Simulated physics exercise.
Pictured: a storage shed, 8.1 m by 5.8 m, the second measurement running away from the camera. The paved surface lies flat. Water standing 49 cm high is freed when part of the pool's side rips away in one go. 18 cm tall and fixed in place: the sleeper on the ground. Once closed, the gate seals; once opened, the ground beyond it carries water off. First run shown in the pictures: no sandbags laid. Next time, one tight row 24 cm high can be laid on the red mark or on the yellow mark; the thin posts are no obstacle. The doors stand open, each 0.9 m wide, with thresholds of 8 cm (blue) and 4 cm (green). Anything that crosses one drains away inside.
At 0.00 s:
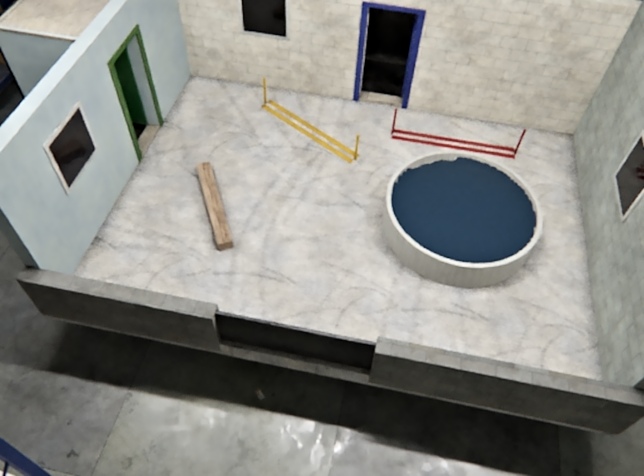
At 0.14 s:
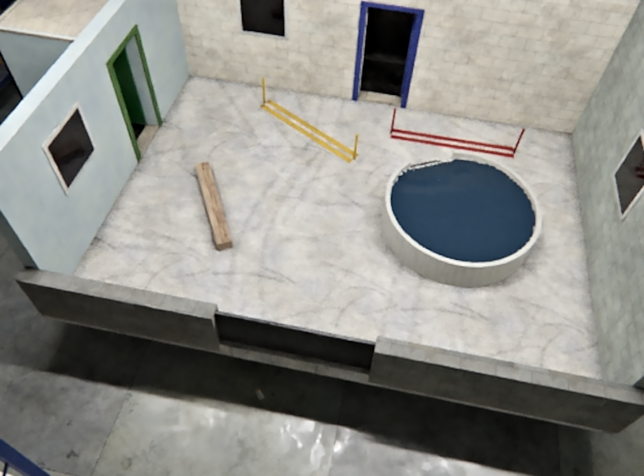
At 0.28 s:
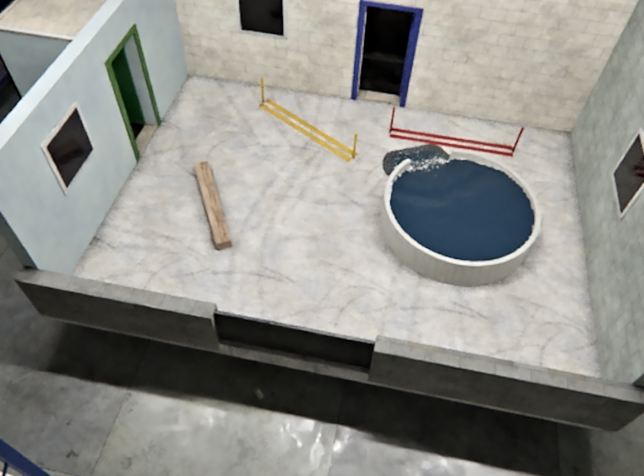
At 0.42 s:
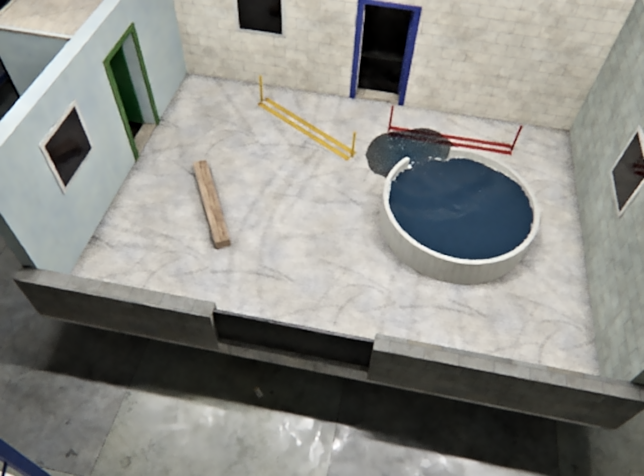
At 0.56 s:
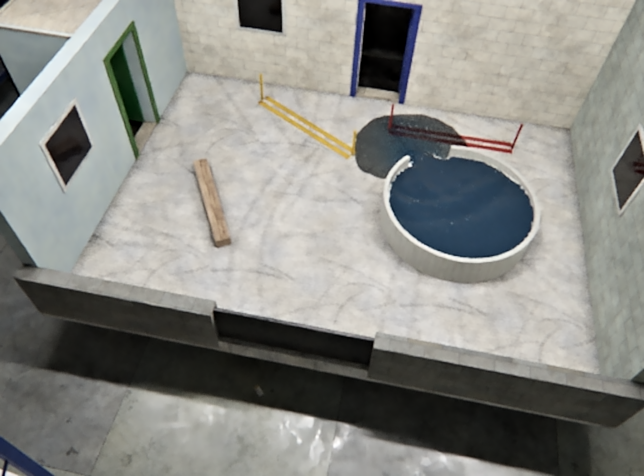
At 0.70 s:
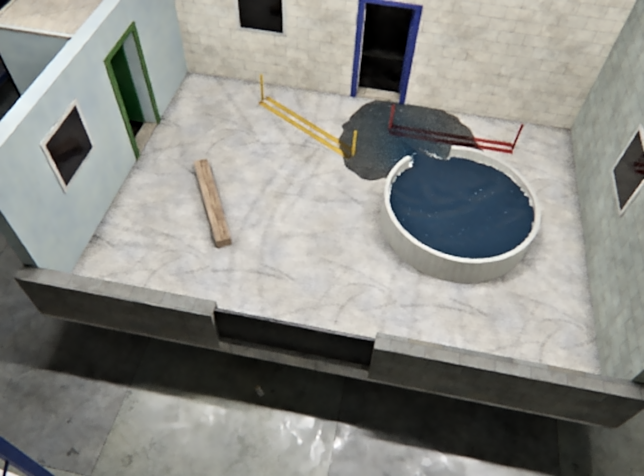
In a walled, pale-floored yard, a round pool of dark blue water sat still, then its far side gave way and water poured out, spreading in a dark patch beneath the red and yellow rails.
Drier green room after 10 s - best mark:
Yellow.
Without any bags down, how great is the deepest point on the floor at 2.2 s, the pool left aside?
24 cm.
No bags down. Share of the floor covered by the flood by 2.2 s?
Near 20 per cent is wet.
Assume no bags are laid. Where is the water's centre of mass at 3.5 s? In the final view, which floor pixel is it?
Roughly (407, 179) in the last view.
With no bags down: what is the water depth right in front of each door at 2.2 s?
Blue 20 cm, green 0 cm.
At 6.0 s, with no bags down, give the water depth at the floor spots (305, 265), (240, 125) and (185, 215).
0, 3 and 2 cm.
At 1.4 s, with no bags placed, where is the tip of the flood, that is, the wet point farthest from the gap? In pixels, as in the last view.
Look near (301, 93) in the last picture.
After 1.4 s water covers 15 % of the floor and is deepest (28 cm) near (424, 168) in the run without bags; in at the green door, 0 L with no bags, 0 L with the row on red, 0 L on yellow.
After 2.2 s water covers 20 % of the floor and is deepest (24 cm) near (424, 168) in the run without bags; in at the green door, 0 L with no bags, 0 L with the row on red, 0 L on yellow.
After 3.5 s water covers 30 % of the floor and is deepest (22 cm) near (186, 76) in the run without bags; in at the green door, 0 L with no bags, 2 L with the row on red, 0 L on yellow.
After 6.0 s water covers 55 % of the floor and is deepest (14 cm) near (424, 168) in the run without bags; in at the green door, 14 L with no bags, 33 L with the row on red, 3 L on yellow.
After 10.0 s water covers 80 % of the floor and is deepest (10 cm) near (65, 285) in the run without bags; in at the green door, 34 L with no bags, 56 L with the row on red, 5 L on yellow.
